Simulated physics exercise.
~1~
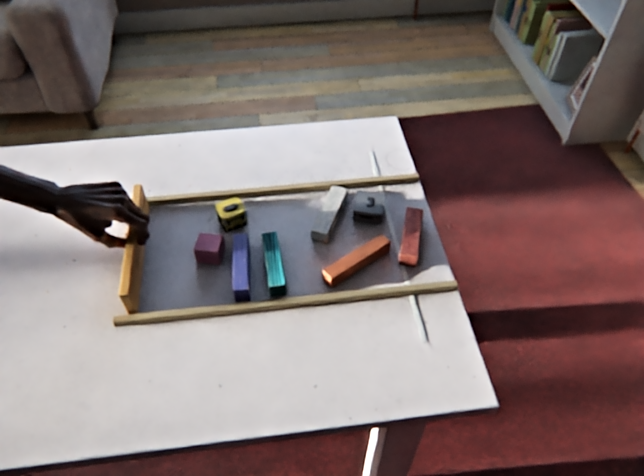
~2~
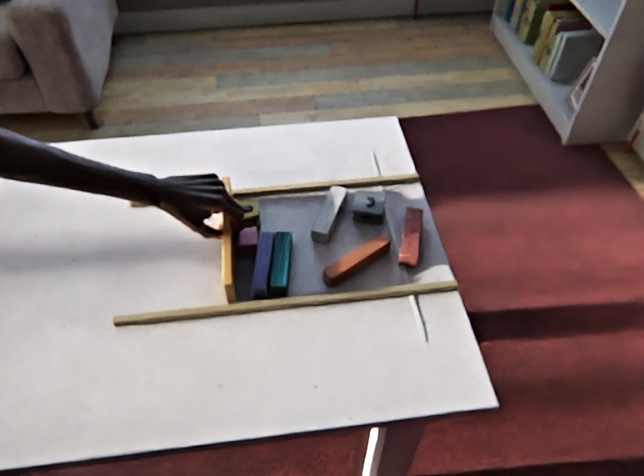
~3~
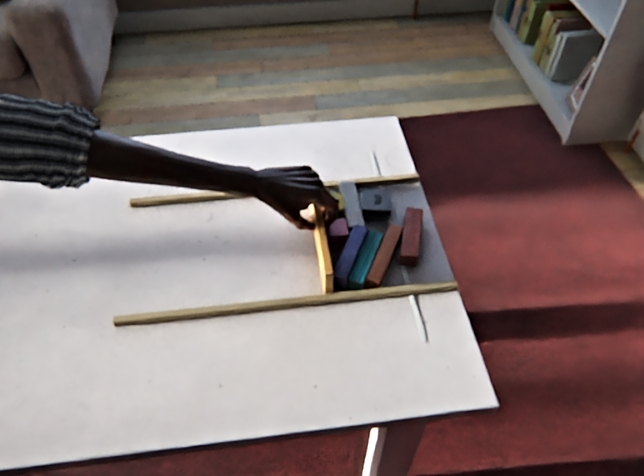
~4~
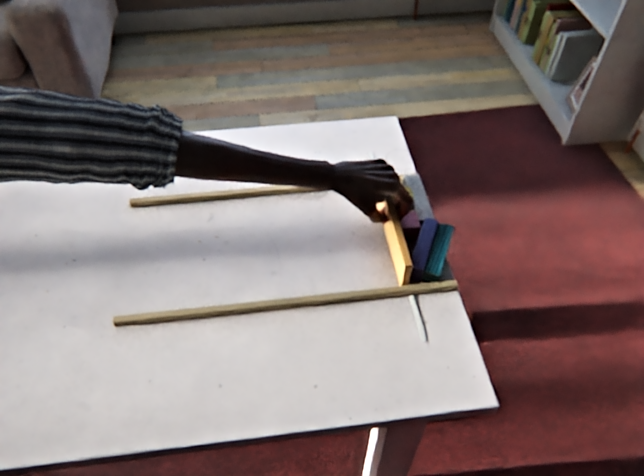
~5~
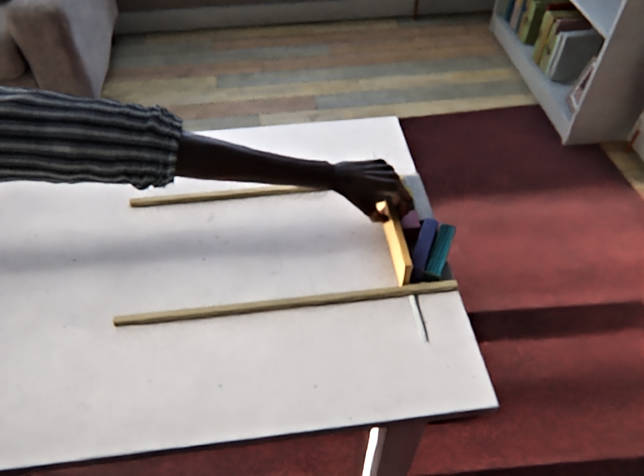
A dark-skinned hand grips an upright wooden board at the left end of two parallel wooden rails on a white table, seen from above at an angle, with a red rug beyond the right edge. Between the rails lie a yellow block, a pink block, blue and teal bars, and, farther right, grey pieces, an orange bar and a red bar. The hand pushes the board right, gathering the nearer pieces, then crowding them against the farther ones. As the striped sleeve follows, the orange, red and dark grey pieces go off the edge. The board stops near the tape, with blue and teal bars still upright at the brink.
